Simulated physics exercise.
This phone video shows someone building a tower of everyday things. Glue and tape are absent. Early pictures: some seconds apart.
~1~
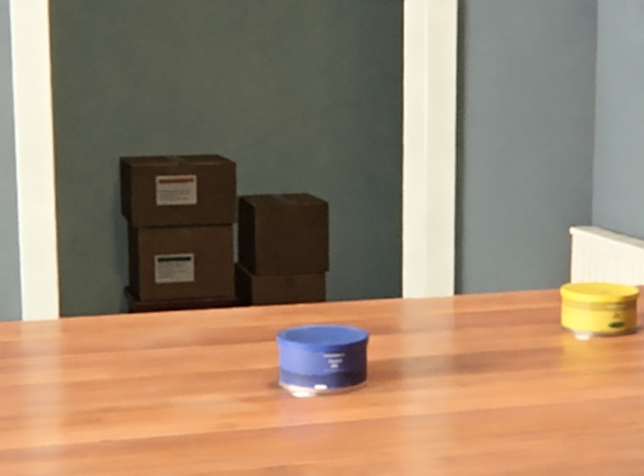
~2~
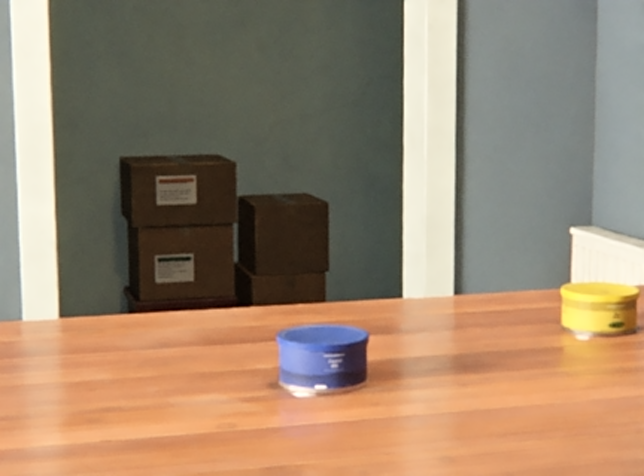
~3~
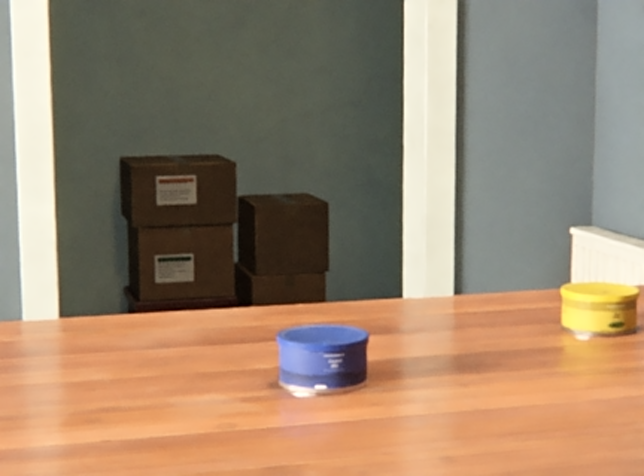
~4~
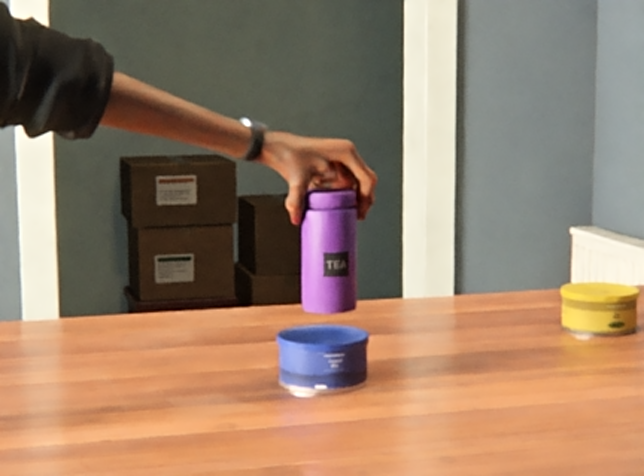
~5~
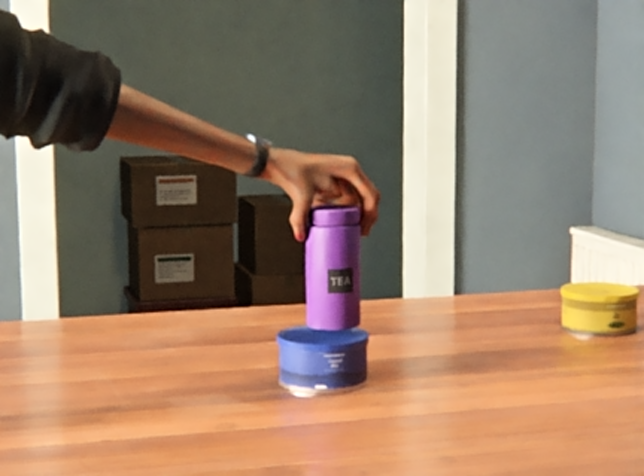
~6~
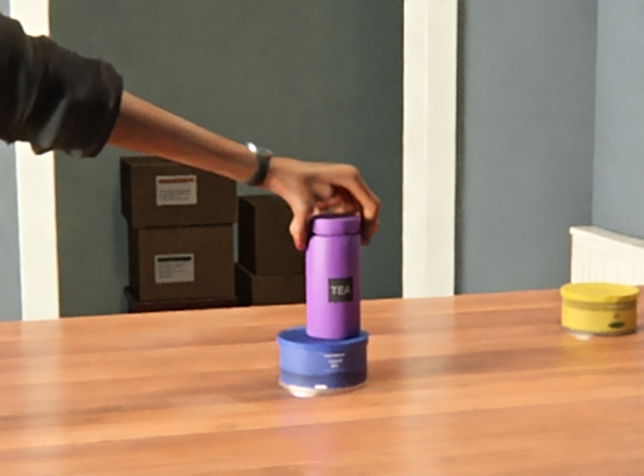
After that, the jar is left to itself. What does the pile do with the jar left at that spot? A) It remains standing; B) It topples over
A.
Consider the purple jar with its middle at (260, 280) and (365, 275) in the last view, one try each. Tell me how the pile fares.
First attempt - it comes down; second attempt - it does not fall.
Then, 0.30 s after the last picture, nothing has stirred.
Then, 0.70 s after the last picture, purple jar resting near (334, 276).
At rest, all 3 in place. Seen from the same camera at the end, purple jar near (334, 276). The pile stays up.
